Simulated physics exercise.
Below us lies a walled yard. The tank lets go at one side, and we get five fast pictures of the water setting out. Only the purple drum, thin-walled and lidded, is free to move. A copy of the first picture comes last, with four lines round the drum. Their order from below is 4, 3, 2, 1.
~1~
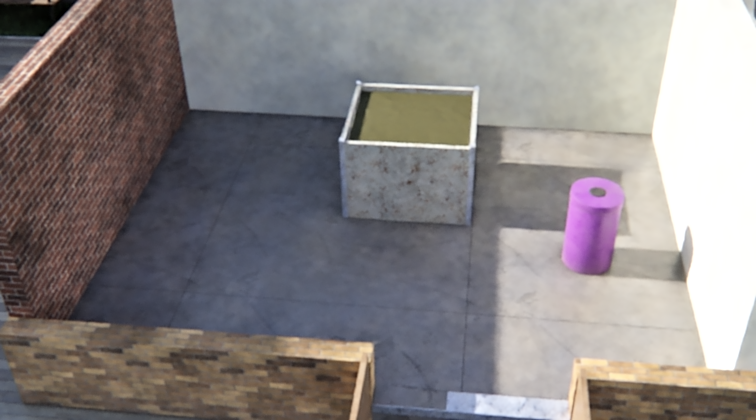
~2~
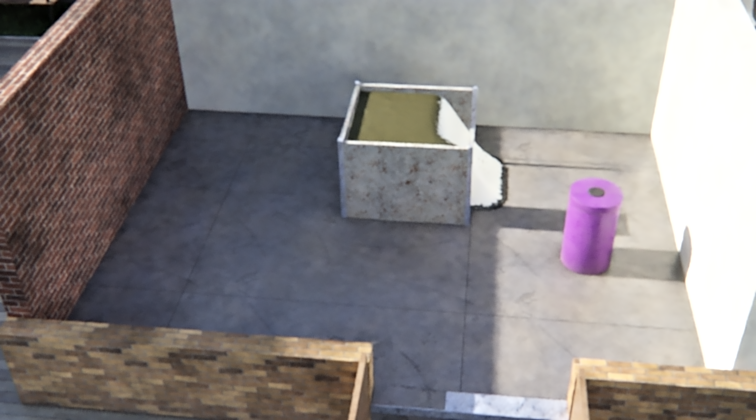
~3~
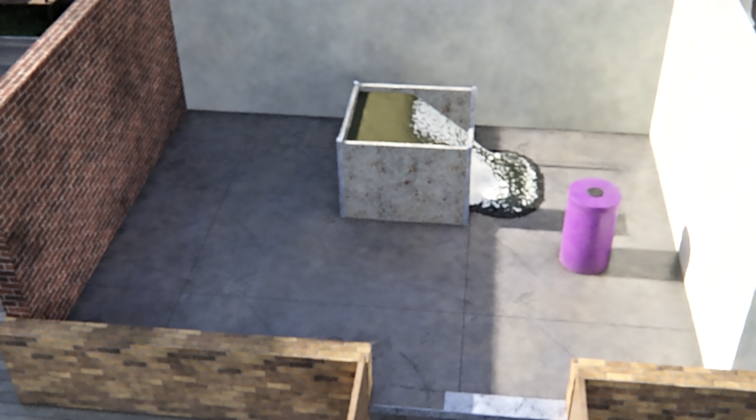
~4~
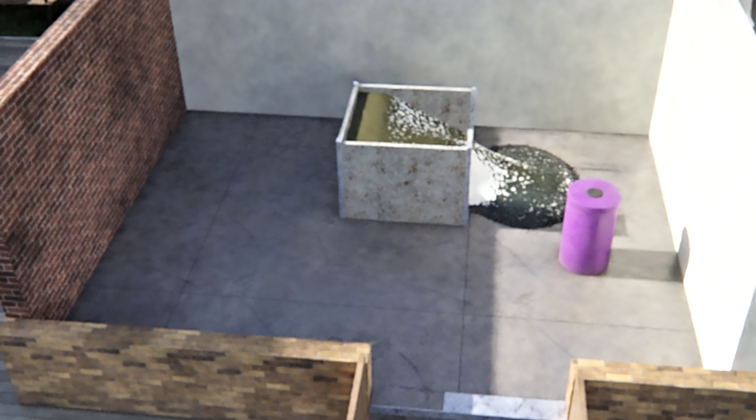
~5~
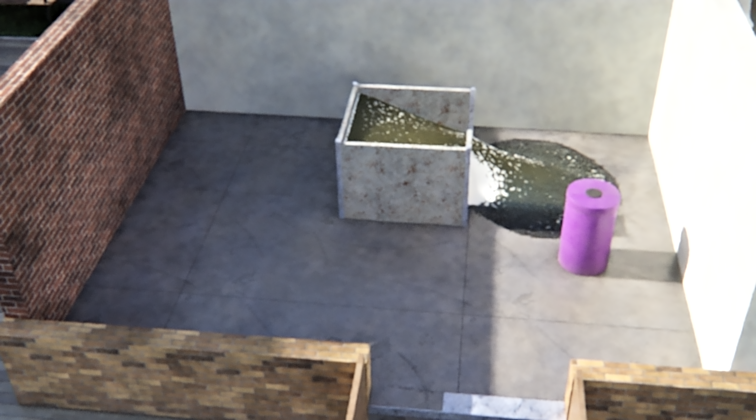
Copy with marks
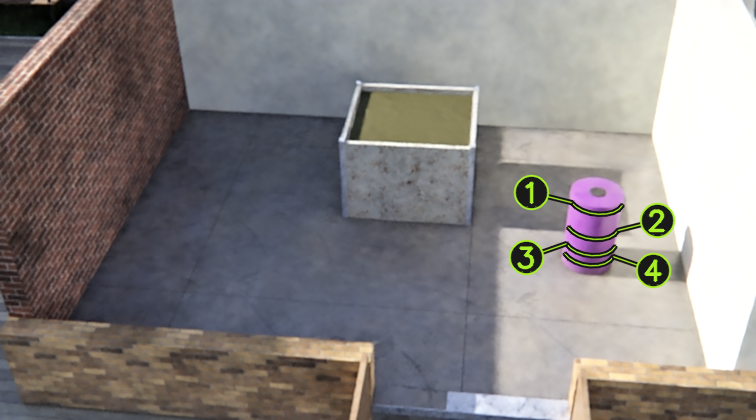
Murky, foaming water poured out of the right side of a full concrete tank in a walled yard and spread rightward across the ground to the purple drum, which stayed standing in place.
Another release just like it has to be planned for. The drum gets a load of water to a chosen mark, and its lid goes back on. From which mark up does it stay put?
Level 3.
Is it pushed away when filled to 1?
No, that is safe.
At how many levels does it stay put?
Three of the four.
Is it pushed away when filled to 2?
No, not at all.
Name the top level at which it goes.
That is level 4.
On the marked copy, 1 at (598, 214); 2 at (594, 239); 3 at (591, 255); 4 at (590, 265); from the bottom up 4, 3, 2, 1.
With 1, it does not move.
With 2, it does not move.
With 3, it shifts by a finger or two and stays.
With 4, it is pushed about its own width away.
